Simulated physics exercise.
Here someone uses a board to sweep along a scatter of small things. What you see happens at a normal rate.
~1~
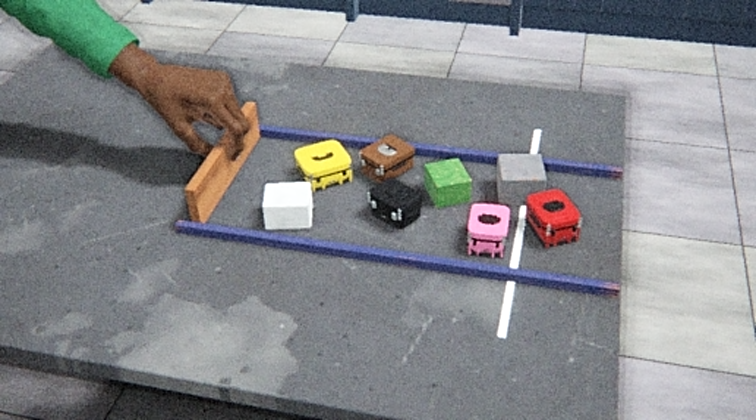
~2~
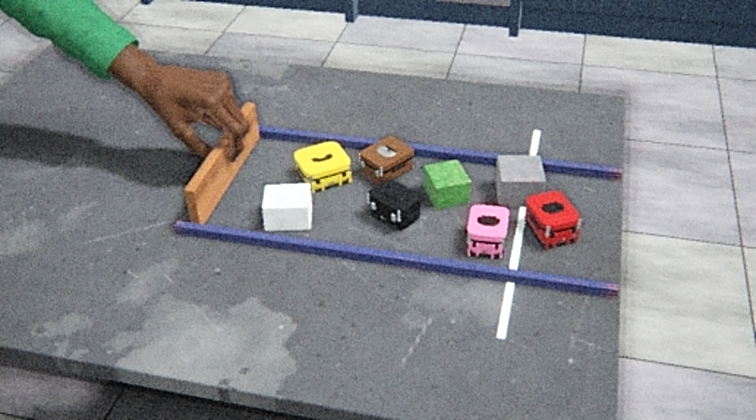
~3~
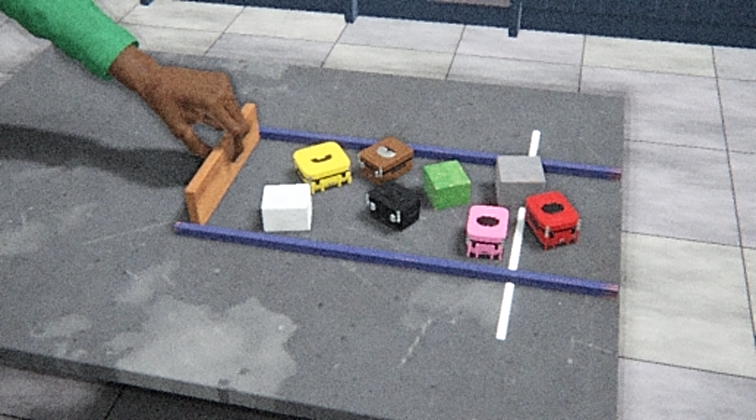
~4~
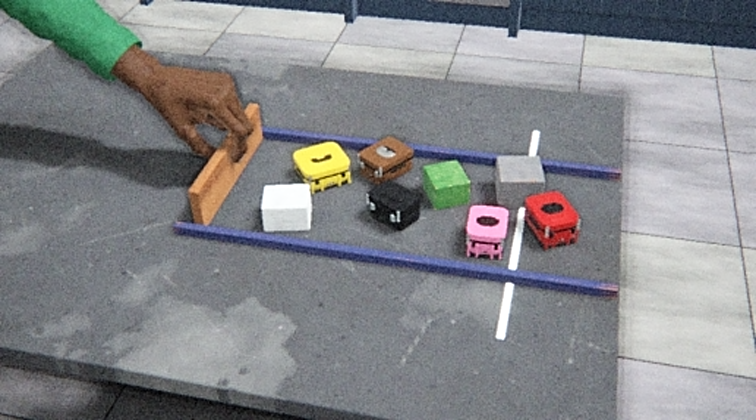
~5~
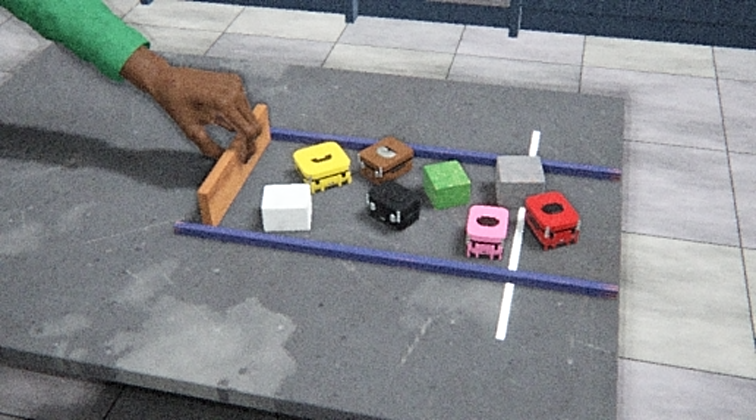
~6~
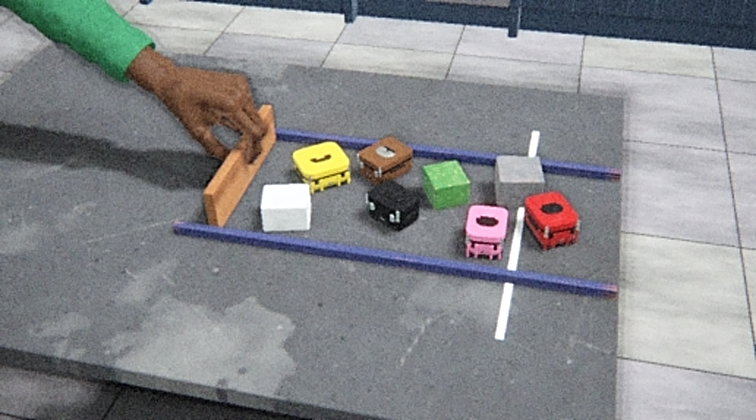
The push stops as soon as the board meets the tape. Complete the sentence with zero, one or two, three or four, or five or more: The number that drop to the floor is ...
The number that drop to the floor is one or two.
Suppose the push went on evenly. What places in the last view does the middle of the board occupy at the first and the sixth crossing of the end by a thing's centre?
The middle is near (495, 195) first and near (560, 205) after.
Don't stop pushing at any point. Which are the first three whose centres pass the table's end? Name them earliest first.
Earliest first - grey block, red case, green block.
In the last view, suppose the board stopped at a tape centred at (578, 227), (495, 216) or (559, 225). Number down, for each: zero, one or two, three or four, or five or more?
In turn: At least five, none, at least five.
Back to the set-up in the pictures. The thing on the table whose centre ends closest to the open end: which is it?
That's the red case.
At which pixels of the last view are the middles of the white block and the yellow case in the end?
The first near (538, 249), the second near (554, 203).
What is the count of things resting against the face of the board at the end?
The number is 2.
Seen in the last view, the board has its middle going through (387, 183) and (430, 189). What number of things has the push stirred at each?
At first I count 5, and then 7.
A little later, none off yet; red case at rest near (550, 221); grey block at rest near (519, 182); pink case at rest near (486, 233).
Next, none off yet; red case at rest near (550, 221); grey block moving near (528, 183); pink case moving near (494, 235).
Later still, none off yet; red case shifted a little near (577, 229); grey block shifted well along near (604, 191); pink case shifted about its own width near (548, 253).
When it is over, the number that fall off is one or two; down, grey block.
